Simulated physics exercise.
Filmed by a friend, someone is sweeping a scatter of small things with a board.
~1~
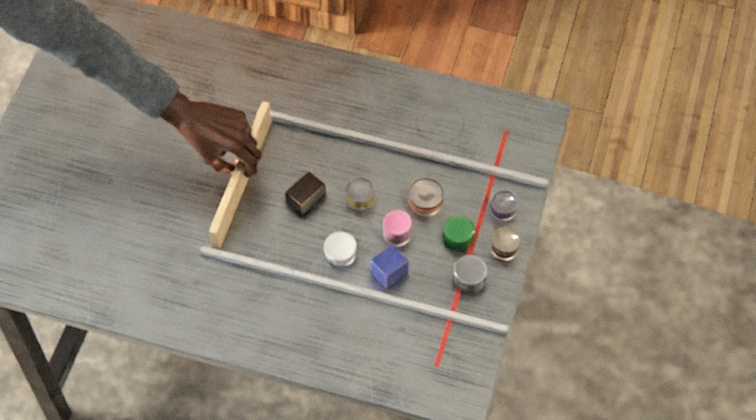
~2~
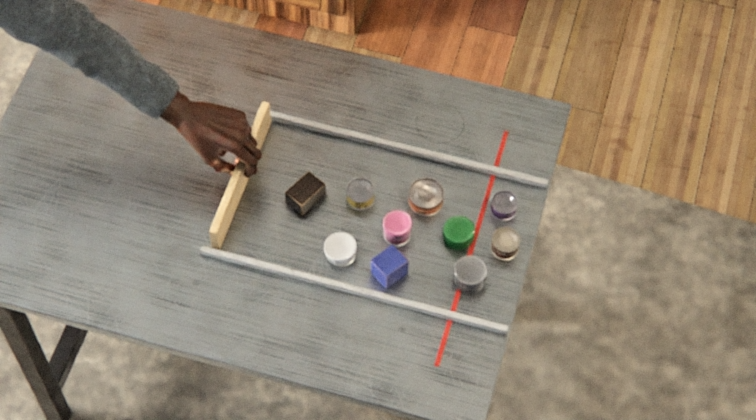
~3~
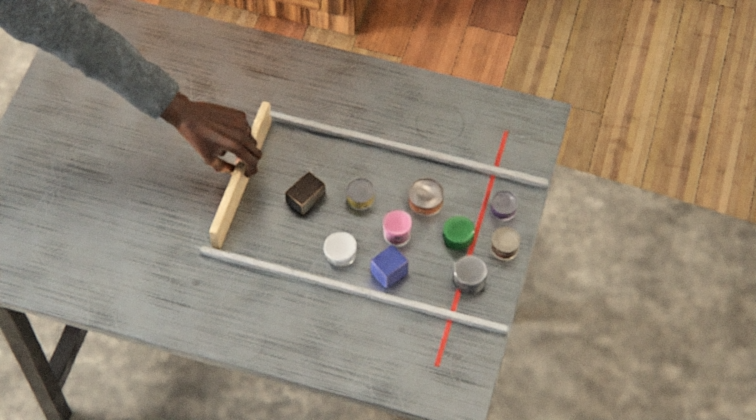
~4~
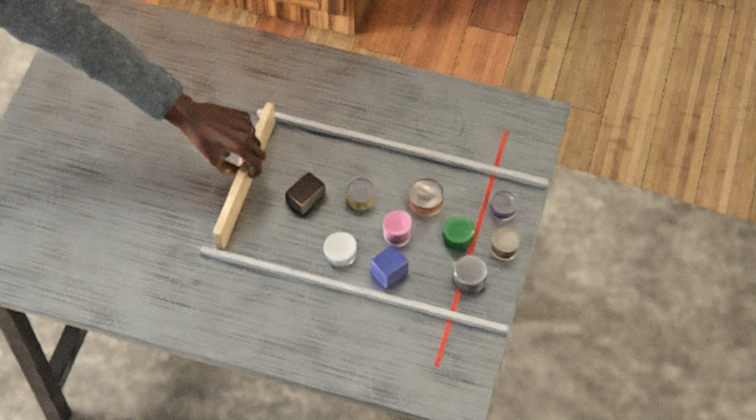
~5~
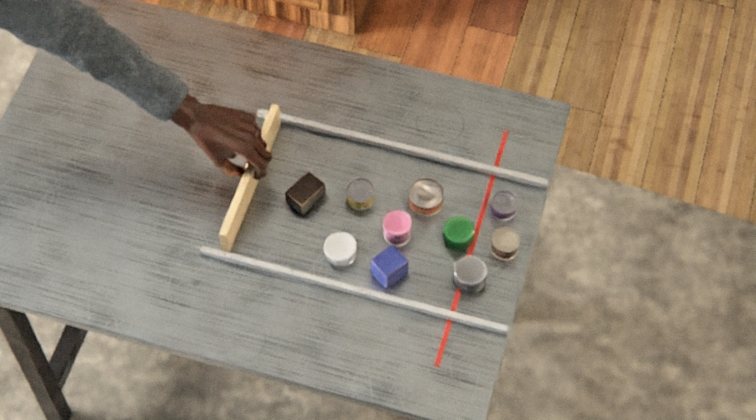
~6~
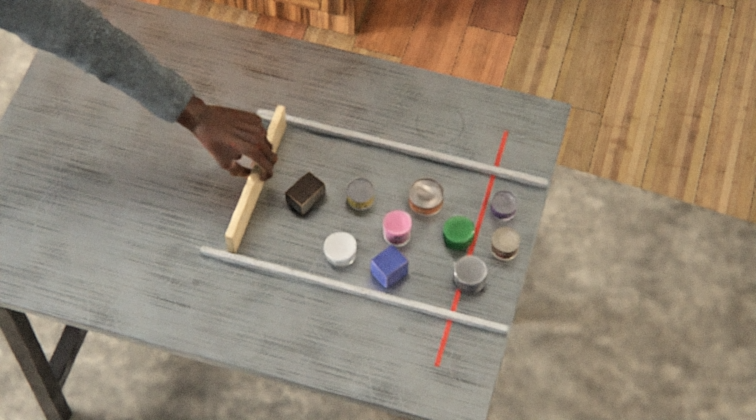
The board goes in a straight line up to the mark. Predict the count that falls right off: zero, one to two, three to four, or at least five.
The count is one to two.
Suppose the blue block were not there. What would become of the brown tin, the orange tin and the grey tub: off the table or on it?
Brown tin: Over the edge. Orange tin: Still there. Grey tub: Still there.
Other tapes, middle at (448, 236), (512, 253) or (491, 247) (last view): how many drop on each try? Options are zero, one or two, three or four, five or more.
Spot one gives 1 or 2, spot two gives 5 or more, spot three gives 3 or 4.
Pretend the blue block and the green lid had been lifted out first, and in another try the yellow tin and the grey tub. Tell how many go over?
Count of fallen: 1 / 1.
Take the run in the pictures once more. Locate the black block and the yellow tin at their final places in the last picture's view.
The black block ends up near (487, 234), and the yellow tin near (515, 234).
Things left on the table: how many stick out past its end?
Count of overhanging things: 3.
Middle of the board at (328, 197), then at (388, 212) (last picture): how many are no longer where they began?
I make it 2 at the first spot and 6 at the other.
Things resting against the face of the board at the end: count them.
In total, 3.
Early on, none off yet; brown tin at rest near (505, 244); purple pot at rest near (504, 206); grey tub at rest near (470, 275).
Finally, the number that fall off is one or two; lost, brown tin.
